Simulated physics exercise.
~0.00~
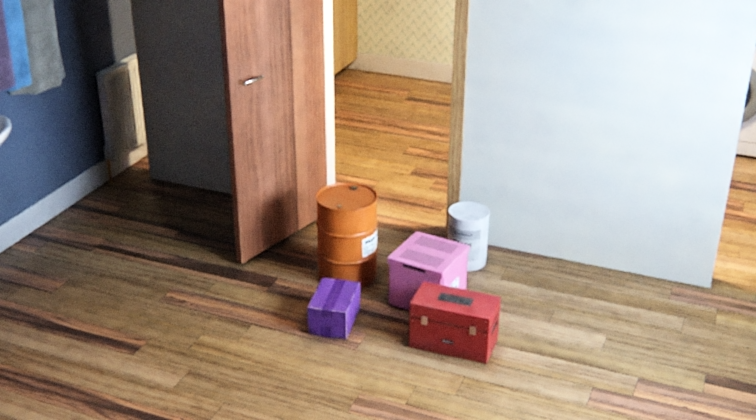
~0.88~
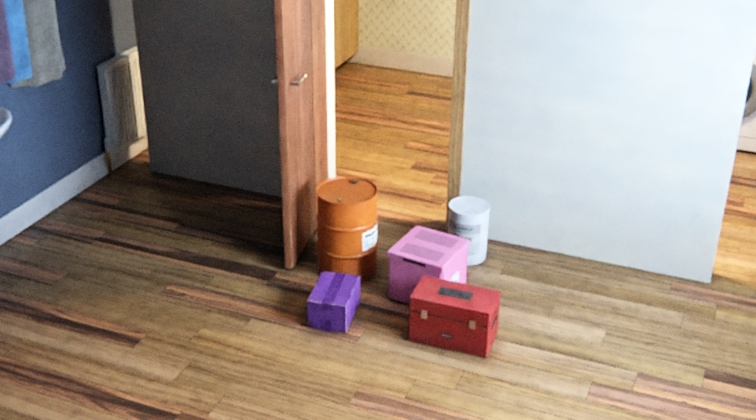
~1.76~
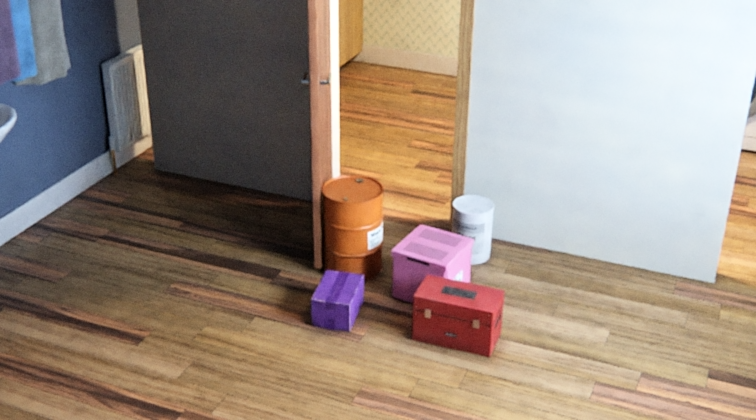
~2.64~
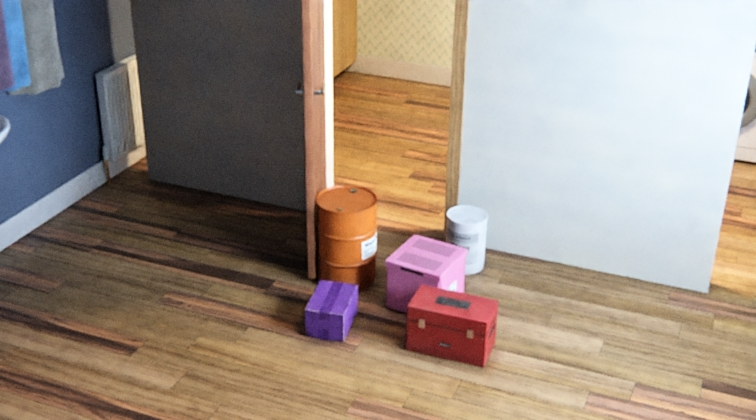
The wooden door swings partway toward the doorway and stops by the orange drum, still open.
